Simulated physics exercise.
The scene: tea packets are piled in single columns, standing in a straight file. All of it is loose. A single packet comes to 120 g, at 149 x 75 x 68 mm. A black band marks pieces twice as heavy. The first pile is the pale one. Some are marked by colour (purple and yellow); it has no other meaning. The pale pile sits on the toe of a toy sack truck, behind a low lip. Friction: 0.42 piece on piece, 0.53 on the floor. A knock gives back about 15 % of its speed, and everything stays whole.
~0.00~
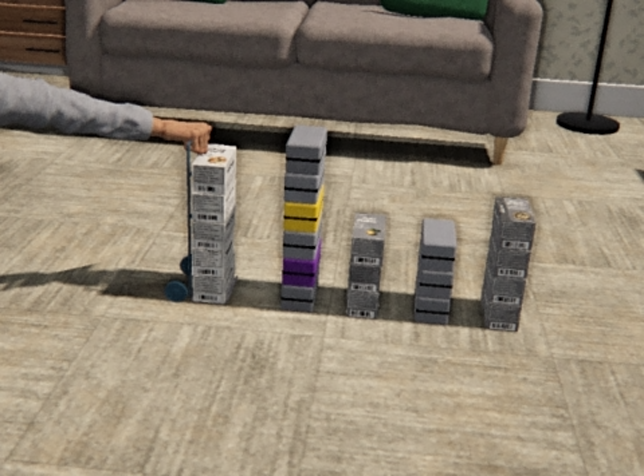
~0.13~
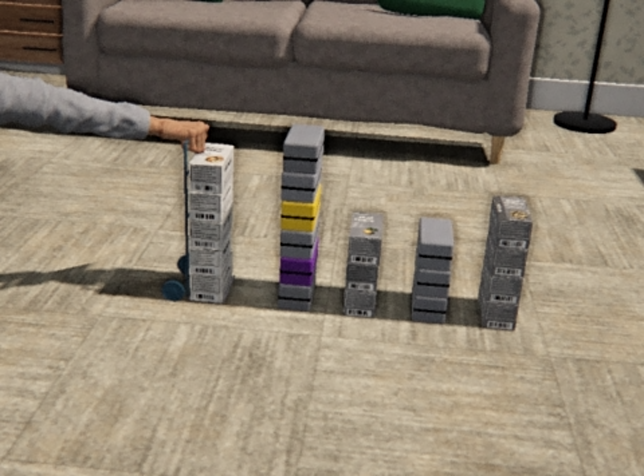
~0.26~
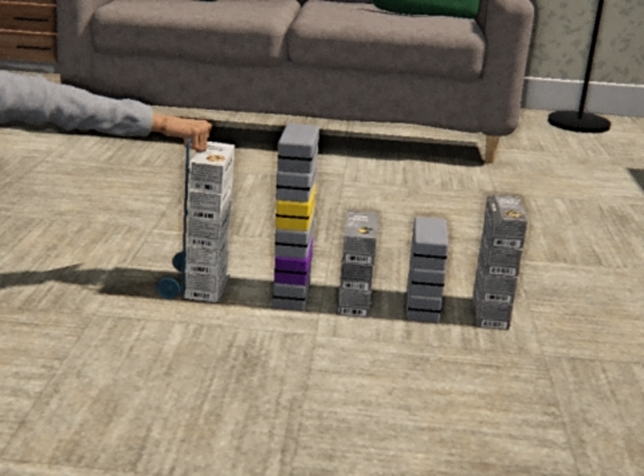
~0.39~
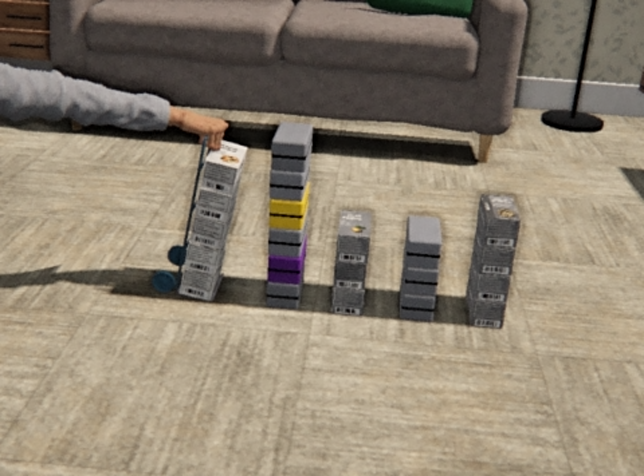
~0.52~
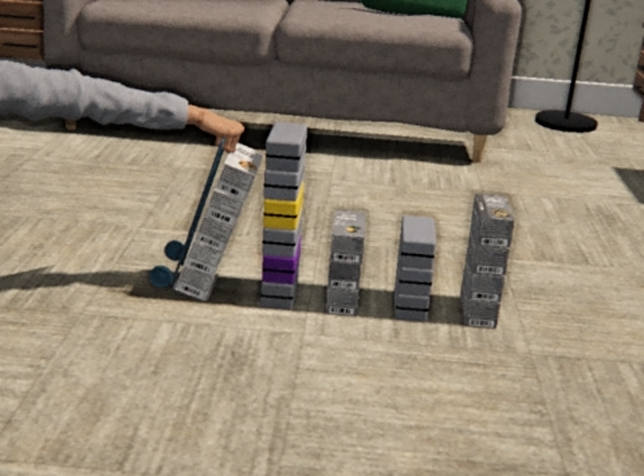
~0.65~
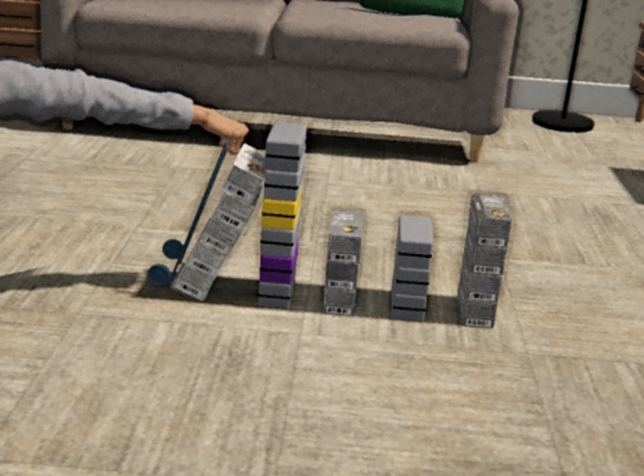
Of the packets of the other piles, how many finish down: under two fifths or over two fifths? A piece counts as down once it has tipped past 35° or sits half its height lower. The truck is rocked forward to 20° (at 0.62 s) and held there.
The part is less than two fifths.
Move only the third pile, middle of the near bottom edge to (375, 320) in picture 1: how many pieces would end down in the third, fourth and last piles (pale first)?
Then third 0, fourth 0, last 0.
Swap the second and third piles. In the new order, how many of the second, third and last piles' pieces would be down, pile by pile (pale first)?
In that case second 0, third 0, last 0.
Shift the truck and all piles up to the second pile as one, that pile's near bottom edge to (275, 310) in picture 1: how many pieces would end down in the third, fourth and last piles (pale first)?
Then third 0, fourth 0, last 0.
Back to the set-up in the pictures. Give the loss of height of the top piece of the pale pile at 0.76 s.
About 0 cm.
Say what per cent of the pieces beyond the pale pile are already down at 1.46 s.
At that moment 0 per cent.
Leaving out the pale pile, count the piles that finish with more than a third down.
The count is 0.
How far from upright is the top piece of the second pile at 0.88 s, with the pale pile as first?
About 0°.
Around 0.76 s, 0 of the pale pile down; none of the 16 other packets down, 1 disturbed.
Around 0.88 s, 0 of the pale pile down; none of the 16 other packets down.
Around 1.46 s, 0 of the pale pile down; none of the 16 other packets down, 1 disturbed.
Finally (2.2 s), 0 of the pale pile down; none of the 16 other packets down, 1 disturbed; yellow packet unmoved; purple packet unmoved. That is 0 per cent. Seen by the last camera, middles, yellow packet near (282, 203), purple packet near (279, 257).
